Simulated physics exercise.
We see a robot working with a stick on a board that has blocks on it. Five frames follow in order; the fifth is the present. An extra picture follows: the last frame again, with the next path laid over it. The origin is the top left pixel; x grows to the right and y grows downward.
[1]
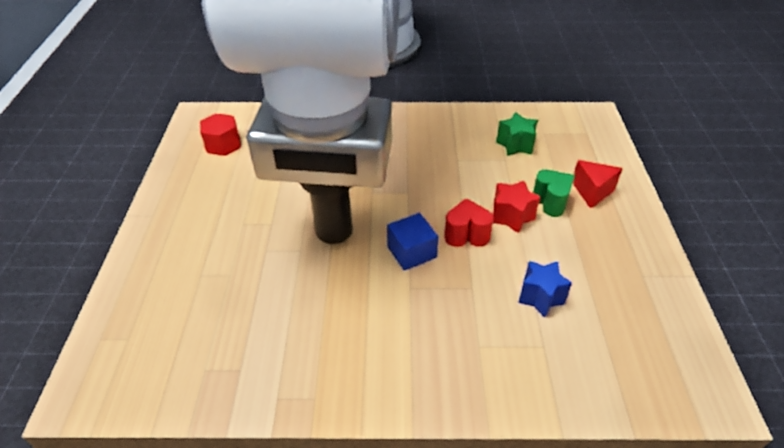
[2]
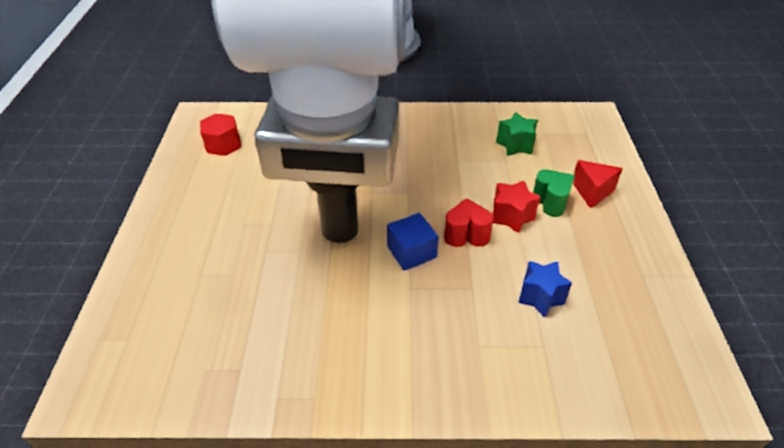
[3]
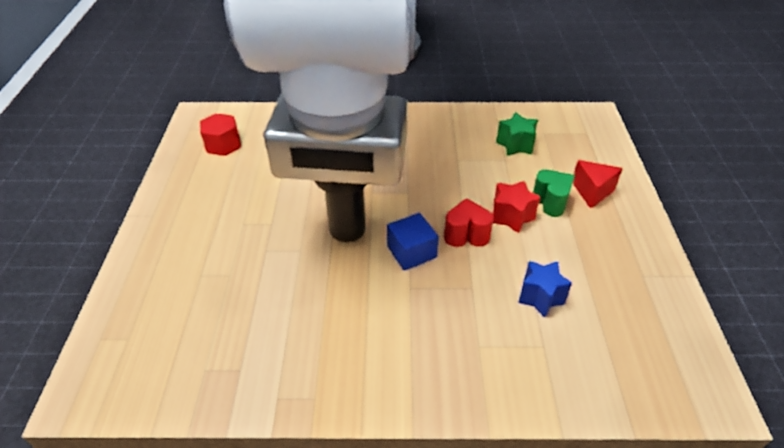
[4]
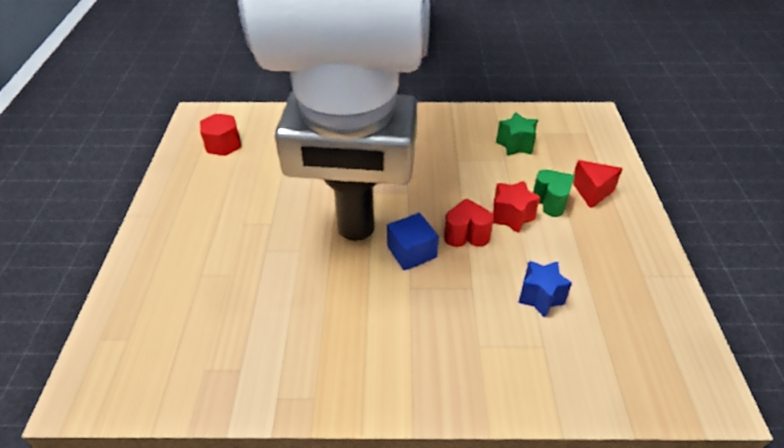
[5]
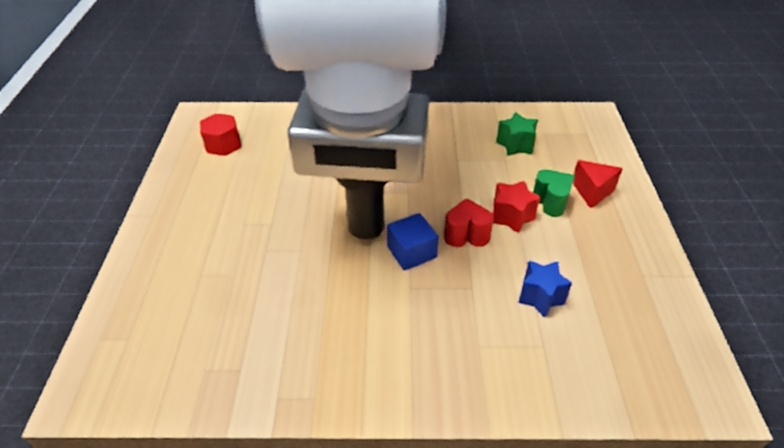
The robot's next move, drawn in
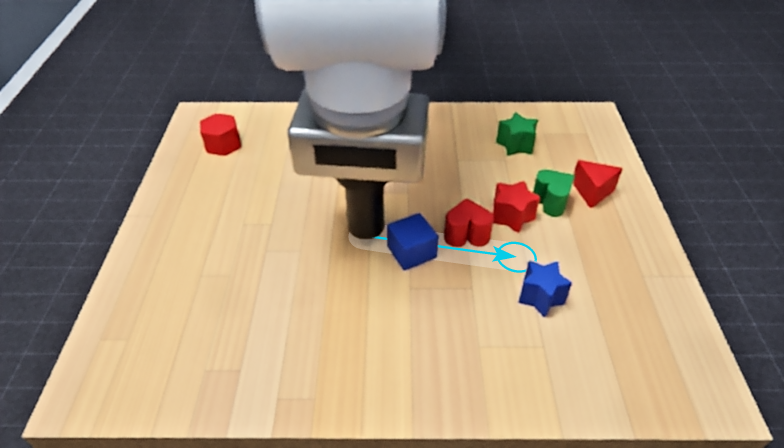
A robot arm slid its dark stick slowly to the right across a wooden board, closing in on a blue block, while the scattered red, green and blue blocks all stayed still.
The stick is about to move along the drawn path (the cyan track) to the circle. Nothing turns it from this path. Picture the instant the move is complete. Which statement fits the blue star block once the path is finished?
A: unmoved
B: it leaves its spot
It's A.
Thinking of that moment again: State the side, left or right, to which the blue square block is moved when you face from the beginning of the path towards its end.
It's set to shift right.
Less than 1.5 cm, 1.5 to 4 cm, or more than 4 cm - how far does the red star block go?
Goes 1.5 to 4 cm.
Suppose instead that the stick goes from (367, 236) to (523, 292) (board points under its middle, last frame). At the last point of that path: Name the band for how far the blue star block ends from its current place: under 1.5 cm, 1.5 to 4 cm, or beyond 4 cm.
1.5-4 cm.
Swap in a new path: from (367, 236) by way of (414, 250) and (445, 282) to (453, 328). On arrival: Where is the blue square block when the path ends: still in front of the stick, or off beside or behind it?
I'm fairly sure the blue square block slides away from the front of the stick at some point.
The drawn path runs in a line from (367, 236) to (517, 257).
On the path given first. One third of the way, stick (417, 234); blue square block (448, 241), turned 15° anticlockwise.
Two thirds of the way, stick (468, 241); blue square block (484, 258), turned 30° clockwise; red heart-shaped block (498, 209), turned 45° anticlockwise; red star block (521, 189).
At the end, stick (519, 247); blue square block (487, 261), turned 35° clockwise; red heart-shaped block (529, 209), turned 100° anticlockwise; red star block (525, 180), turned 15° anticlockwise; blue star block not moved.
